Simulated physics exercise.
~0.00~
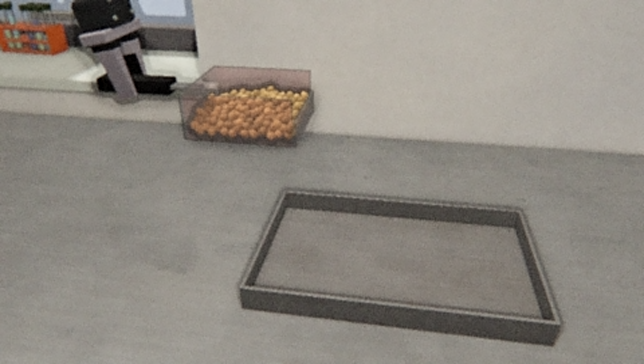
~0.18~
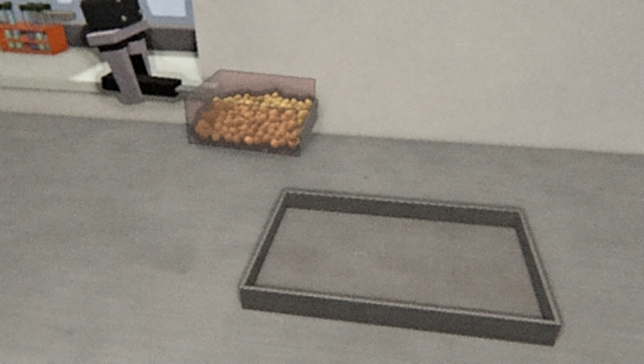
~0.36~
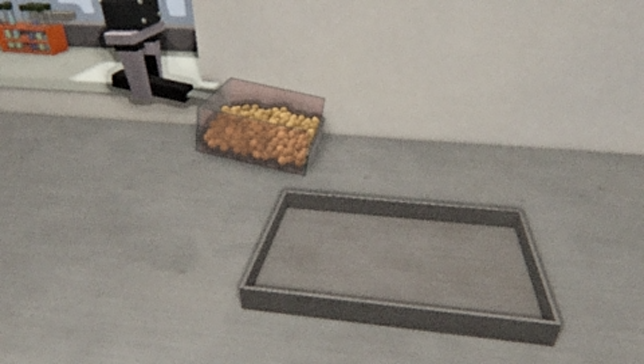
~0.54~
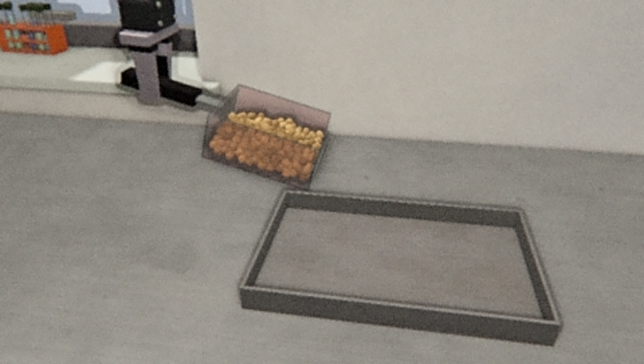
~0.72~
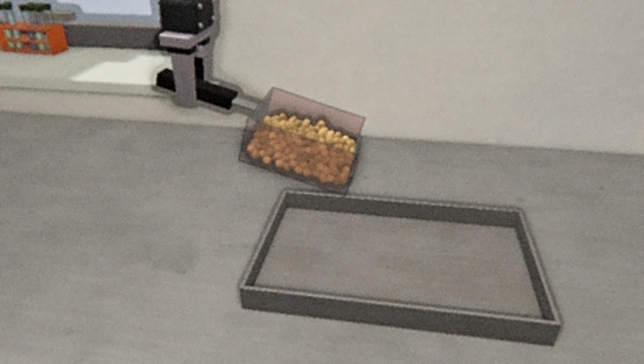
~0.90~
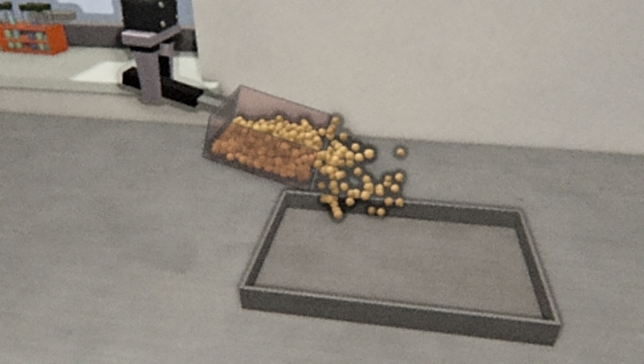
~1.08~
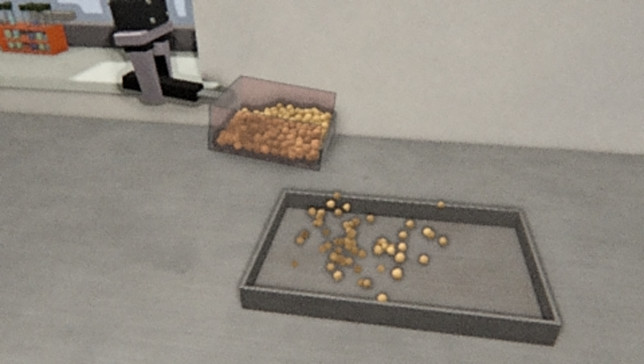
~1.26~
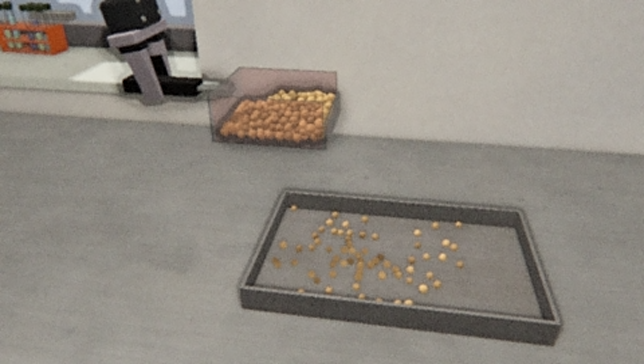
On a grey tabletop, a robot arm tips a clear box, spilling some chickpeas into a tray, then levels it.
